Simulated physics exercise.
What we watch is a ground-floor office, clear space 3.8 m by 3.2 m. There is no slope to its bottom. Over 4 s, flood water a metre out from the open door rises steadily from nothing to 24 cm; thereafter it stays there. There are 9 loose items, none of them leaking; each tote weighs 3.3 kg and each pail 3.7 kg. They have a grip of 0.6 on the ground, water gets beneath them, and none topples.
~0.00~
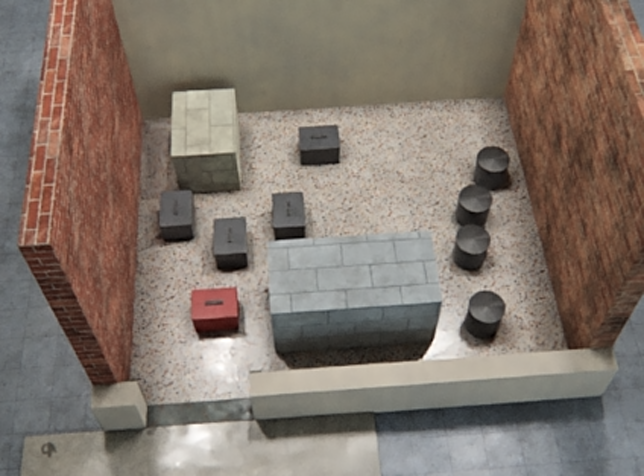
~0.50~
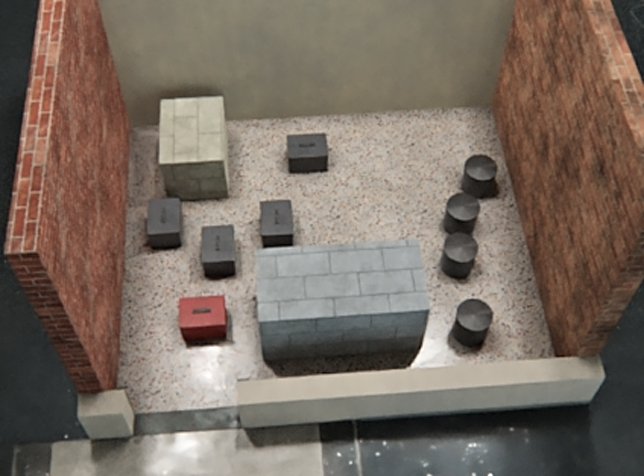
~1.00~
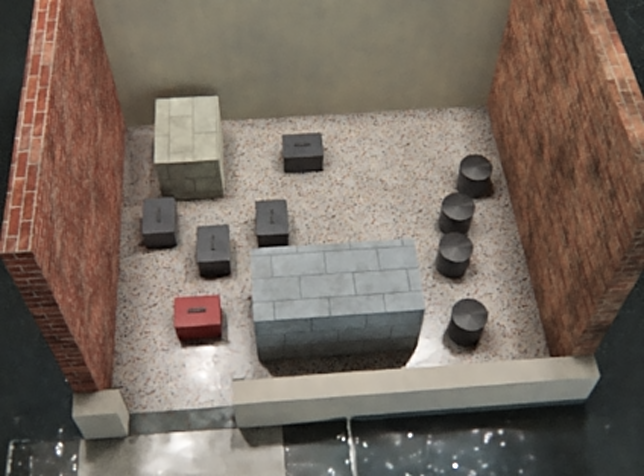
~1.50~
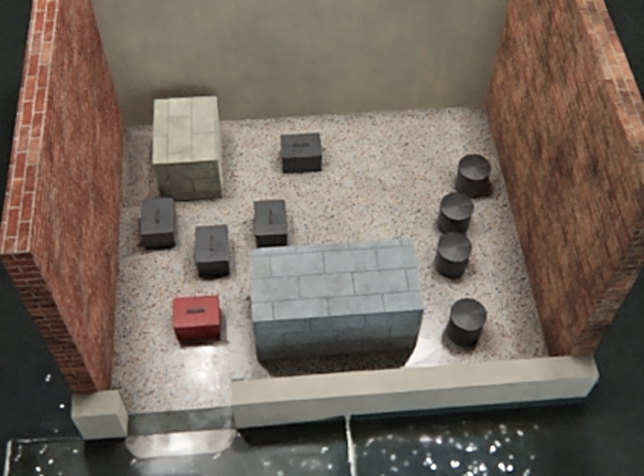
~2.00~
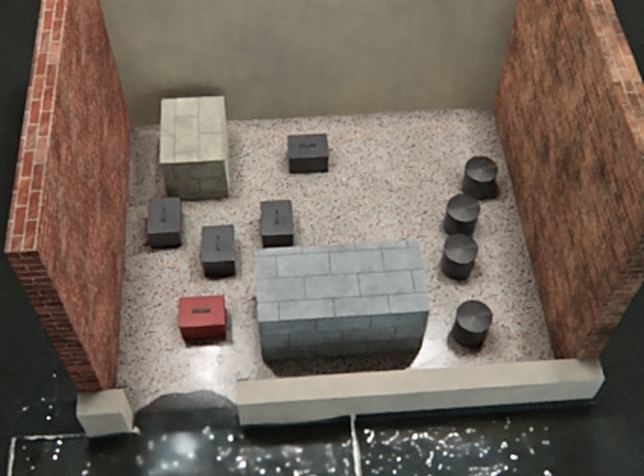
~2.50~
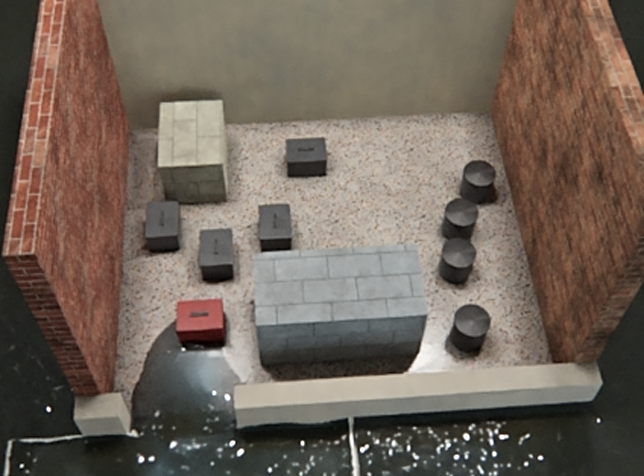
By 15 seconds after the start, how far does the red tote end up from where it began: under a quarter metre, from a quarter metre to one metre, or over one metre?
Looks like it will be displaced a long way.
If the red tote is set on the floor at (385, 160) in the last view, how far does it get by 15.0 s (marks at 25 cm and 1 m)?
I'd say it goes a long distance.
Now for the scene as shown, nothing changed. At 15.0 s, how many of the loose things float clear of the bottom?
9.
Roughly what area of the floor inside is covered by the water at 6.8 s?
Somewhere around 8.5 m2, roughly.
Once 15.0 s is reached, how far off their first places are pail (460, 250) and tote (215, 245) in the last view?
In that order: 150 cm, 250 cm.
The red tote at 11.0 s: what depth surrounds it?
Close to 8 centimetres.
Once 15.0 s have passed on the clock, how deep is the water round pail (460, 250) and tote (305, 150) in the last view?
Close to 12 and 17 centimetres.
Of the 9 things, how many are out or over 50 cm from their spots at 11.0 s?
The number comes to 8.
After 3.5 s the red tote is near (202, 271), 0.4 m from its start, afloat; 1 afloat.
After 6.8 s the red tote is near (380, 208), 2.0 m from its start, aground; 3 afloat.
After 11.0 s the red tote is near (422, 257), 2.0 m from its start, afloat; 9 afloat.
After 15.0 s the red tote is near (326, 179), 1.8 m from its start, afloat; 9 afloat.
